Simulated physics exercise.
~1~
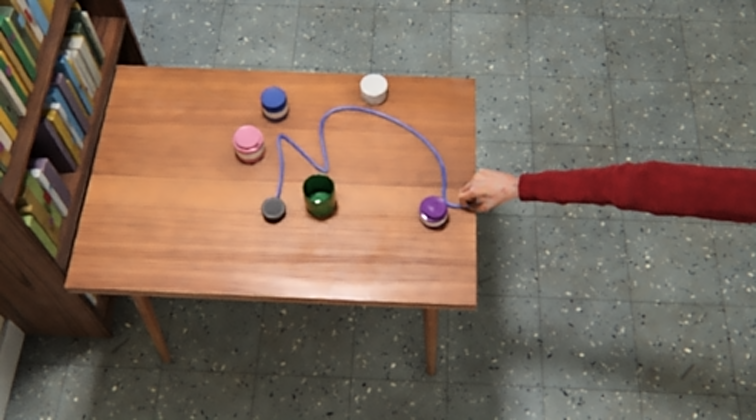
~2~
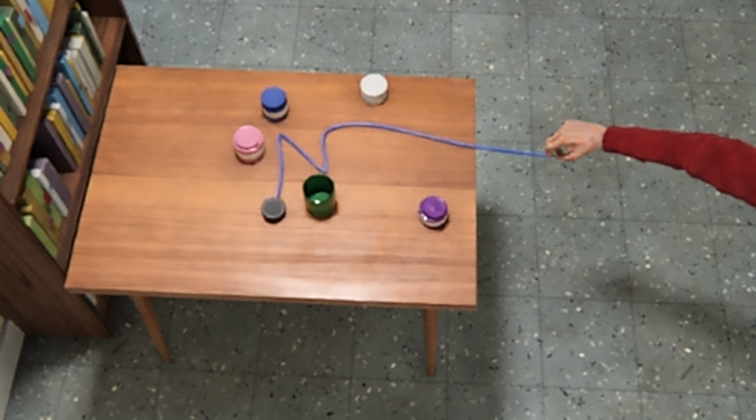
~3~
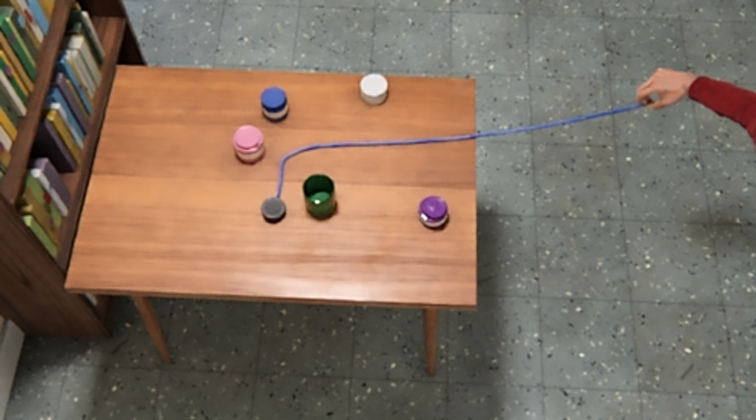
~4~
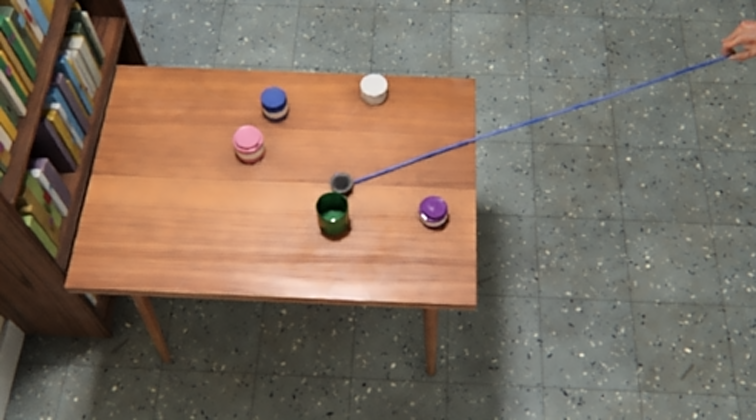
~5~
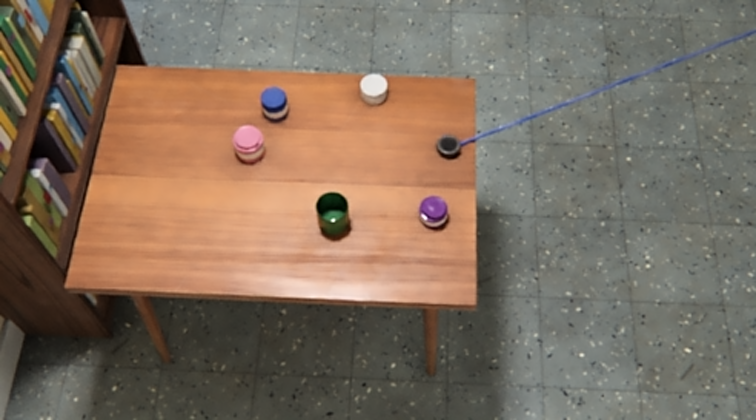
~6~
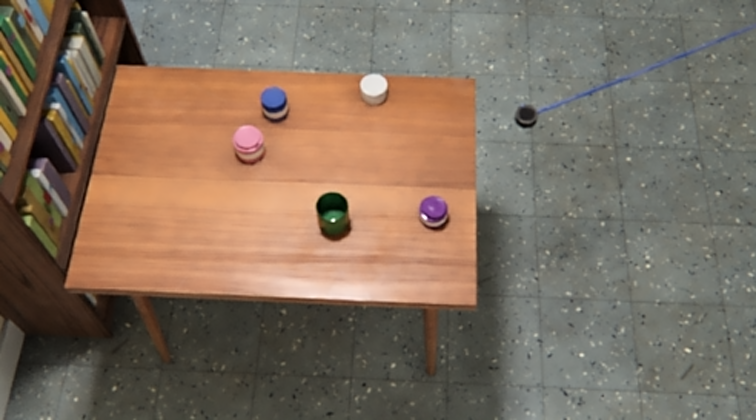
On a wooden table beside a bookshelf, a hand pulled a winding blue cord to the right until it straightened and dragged a small black reel along, nudging the green mug slightly before the reel slid off the table's edge, leaving the other containers in place.
